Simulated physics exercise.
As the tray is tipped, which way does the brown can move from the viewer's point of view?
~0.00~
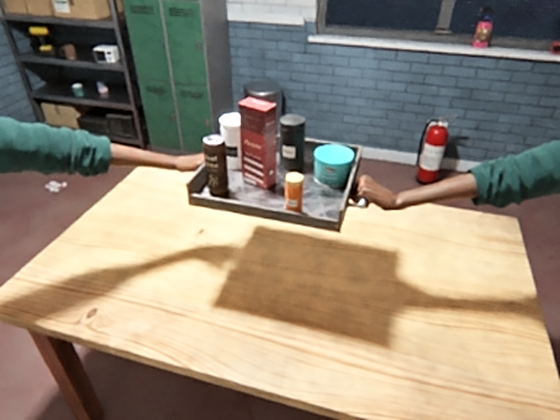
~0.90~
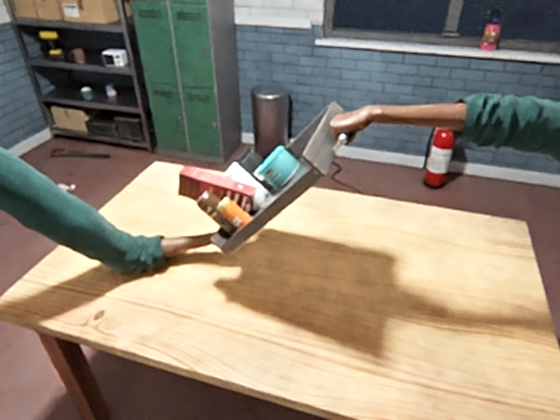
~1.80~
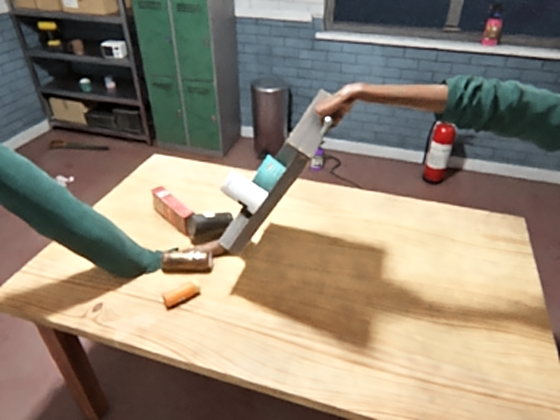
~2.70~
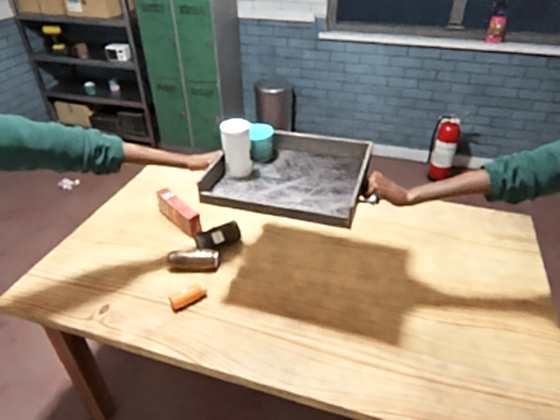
The brown can moves down, ending up on its side on the table.
